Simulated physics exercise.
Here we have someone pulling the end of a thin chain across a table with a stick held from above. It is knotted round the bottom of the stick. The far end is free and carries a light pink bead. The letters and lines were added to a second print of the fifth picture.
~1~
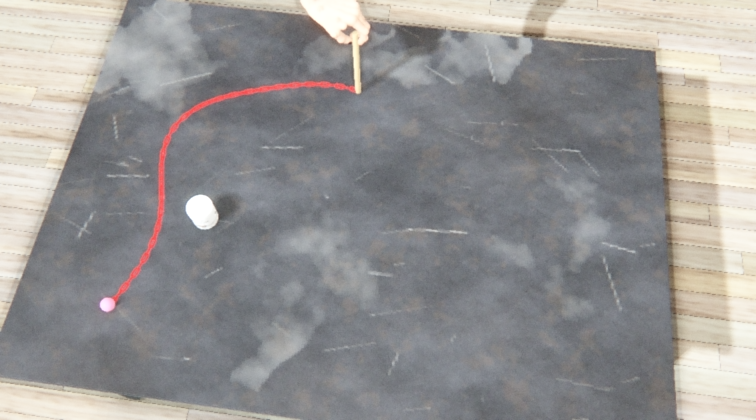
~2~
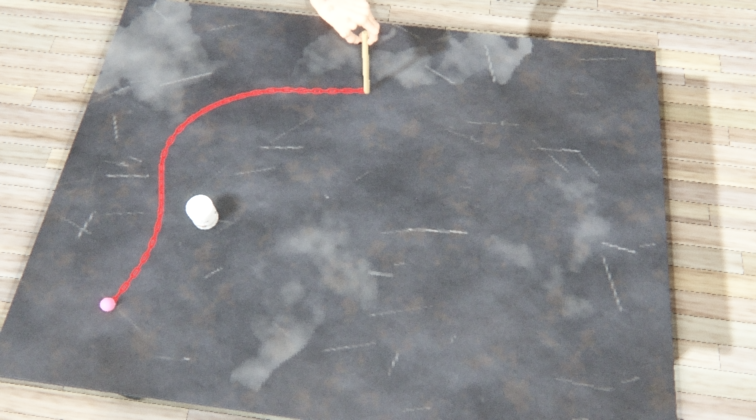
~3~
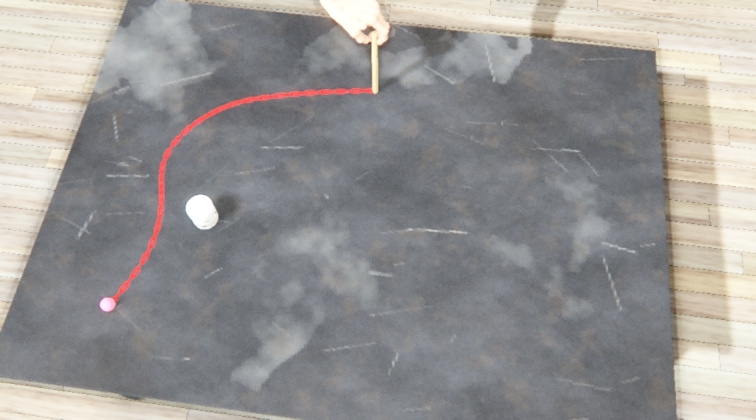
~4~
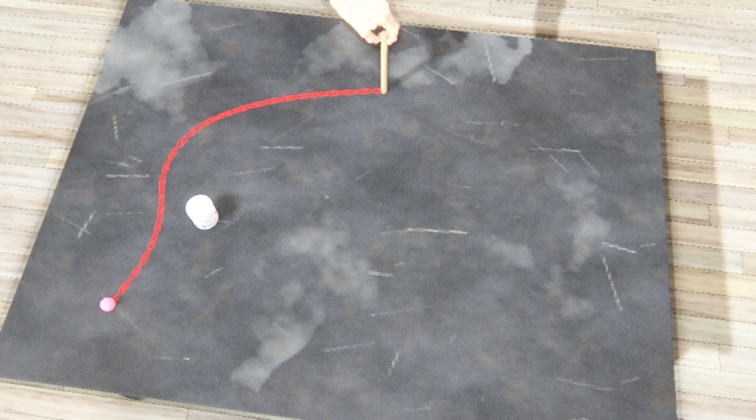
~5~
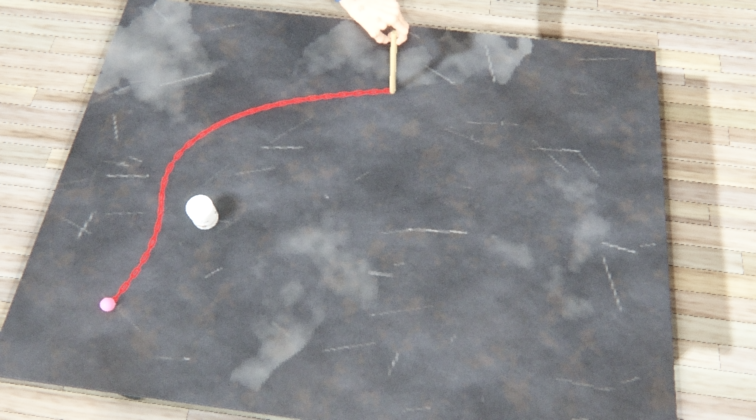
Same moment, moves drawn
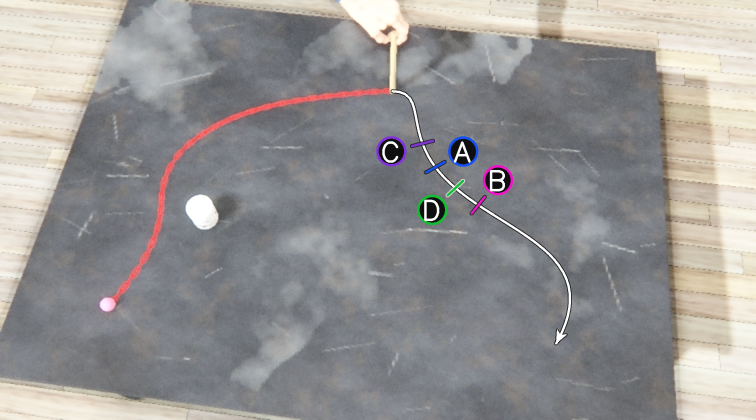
A hand holding a stick slowly dragged one end of a red chain a short way right across the dark table, flattening its upper curve slightly, while the pink bead and white jar stayed still.
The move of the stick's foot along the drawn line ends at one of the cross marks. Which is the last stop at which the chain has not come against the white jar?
As far as tick B.
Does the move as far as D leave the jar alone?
Yes.
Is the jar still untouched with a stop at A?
Yes.
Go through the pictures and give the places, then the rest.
Free end (108, 304); white jar (203, 213), in the first picture.
Free end (108, 304); white jar (203, 213), in the second picture.
Free end (108, 304); white jar (203, 213), in the third picture.
Free end (108, 304); white jar (203, 213), in the fourth picture.
Free end (108, 304); white jar (203, 213), in the fifth picture.
On the copy, A at (435, 167); B at (478, 205); C at (423, 143); D at (455, 188); the route from (392, 91) via (481, 207) to (556, 344).
On B. First, foot of the stick (418, 128), middle of the chain (226, 142), free end (109, 303).
Then, foot of the stick (441, 174), middle of the chain (243, 153), free end (110, 302).
Finally, foot of the stick (478, 206), middle of the chain (274, 177), free end (113, 298); nothing has been touched.
By contrast, A is safe but short; C is safe but short; D is safe but short.
